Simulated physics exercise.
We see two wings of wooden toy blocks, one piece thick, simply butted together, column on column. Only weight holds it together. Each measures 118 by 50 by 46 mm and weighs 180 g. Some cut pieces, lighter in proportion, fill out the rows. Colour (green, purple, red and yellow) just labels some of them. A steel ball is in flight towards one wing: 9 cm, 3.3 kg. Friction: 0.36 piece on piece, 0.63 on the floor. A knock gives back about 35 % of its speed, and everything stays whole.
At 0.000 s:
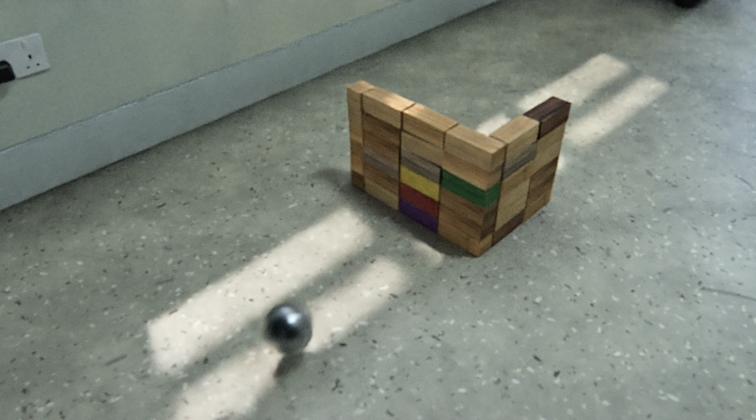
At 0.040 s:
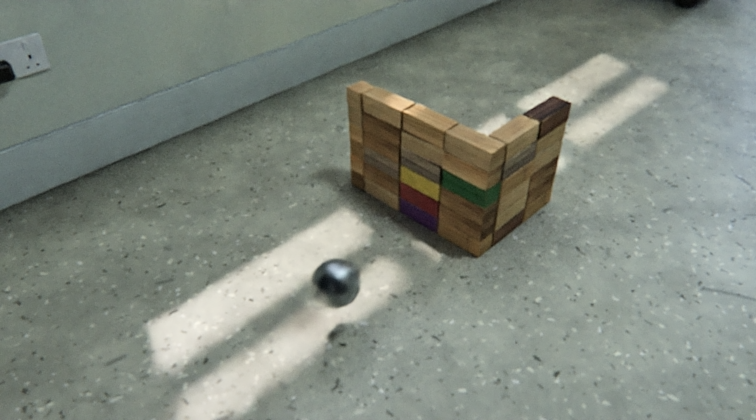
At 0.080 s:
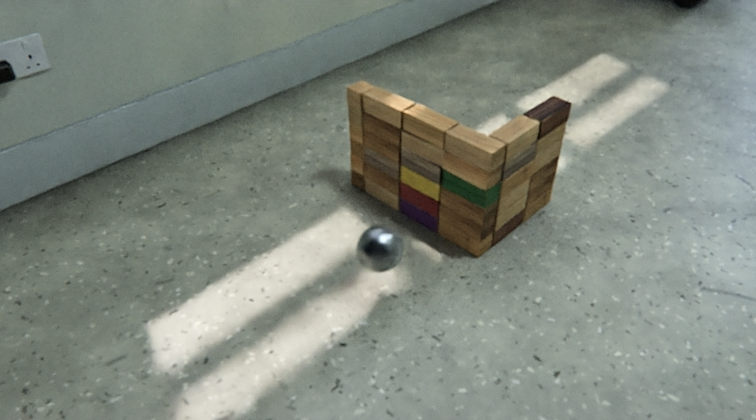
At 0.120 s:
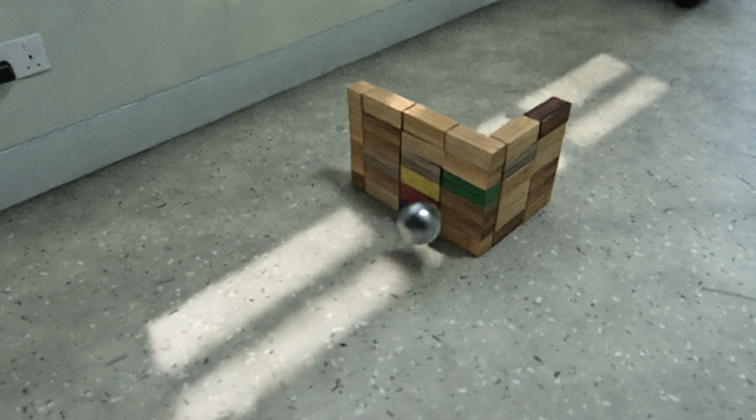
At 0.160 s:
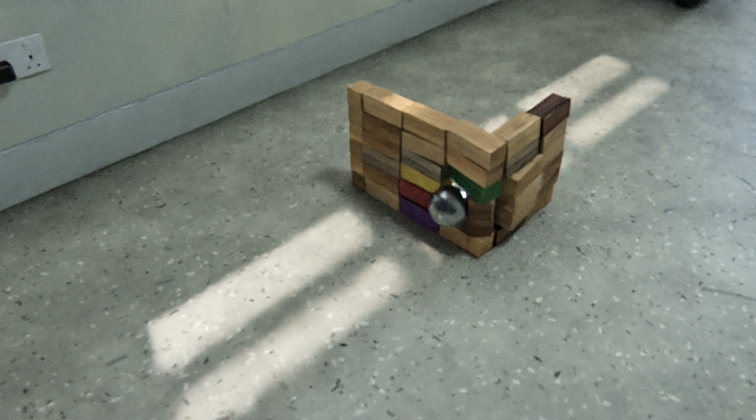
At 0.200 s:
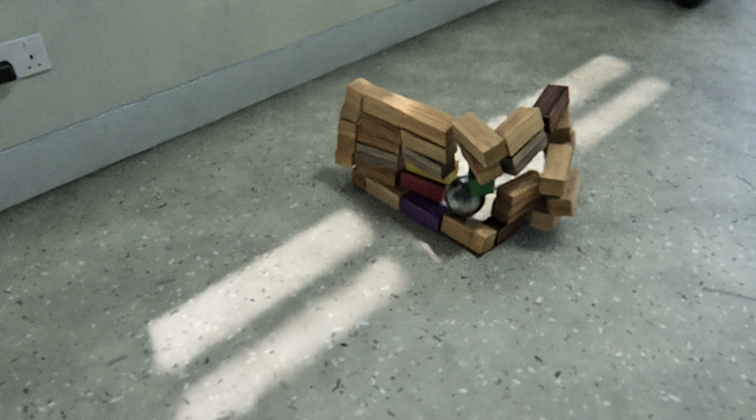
At first, a shiny steel ball moves rightward above a speckled grey floor toward an intact, two-winged wall of wooden blocks. It reaches the left wing near the corner and pushes into it, shifting the blocks around it. Gaps then open as blocks twist and lean outward on both wings.
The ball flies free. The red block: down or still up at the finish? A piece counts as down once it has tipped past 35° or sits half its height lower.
That block drops.
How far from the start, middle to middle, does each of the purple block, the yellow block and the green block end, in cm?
Purple 0, yellow 44, green 34.
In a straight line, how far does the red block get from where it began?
About 22 cm.
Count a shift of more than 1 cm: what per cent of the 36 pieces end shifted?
90 per cent.
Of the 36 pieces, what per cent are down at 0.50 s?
At that moment 70 per cent.
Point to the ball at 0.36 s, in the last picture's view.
Near (513, 171).
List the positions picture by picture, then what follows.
In the first picture (places mark the middle of the side facing us), ball (288, 328) 41 cm from contact, 3.1 m/s; red block (418, 199); yellow block (419, 183); green block (463, 189); nothing disturbed.
Ball (336, 284) 30 cm from contact, 3.0 m/s; red block (418, 199), in the second picture.
Ball (380, 249) 18 cm from contact, 3.0 m/s; red block (418, 199), in the third picture.
Ball (420, 223) 59 mm from contact, 3.0 m/s, in the fourth picture.
Ball (450, 207) after contact, 1.7 m/s; red block (418, 196) shifted 14 mm; green block (465, 183) leaning 6°; steepest lean 7°, the block at (477, 135); 21 disturbed, none down, in the fifth picture.
Ball (466, 196) after contact, 1.4 m/s; red block (421, 187) shifted 52 mm; steepest lean 23°, the block at (526, 132); 33 disturbed, none down, in the sixth picture.
After 0.26 s, ball still moving; 6 of the 36 blocks down; red block leaning 25°, 22 mm lower; green block leaning 25°.
After 0.36 s, ball still moving; 25 of the 36 blocks down; red block on its side; yellow block on its side.
After 0.50 s, ball still moving; 25 of the 36 blocks down; red block on its side; green block leaning 75°, 9 cm lower.
After 0.74 s, ball still moving; 27 of the 36 blocks down; red block upside down; green block 14 cm lower.
At rest (1.4 s), ball rolling away; 27 of the 36 blocks down; red block upside down; green block 14 cm lower; yellow block 9 cm lower. As the last picture would show them, middles, red block near (438, 161), green block near (494, 162).
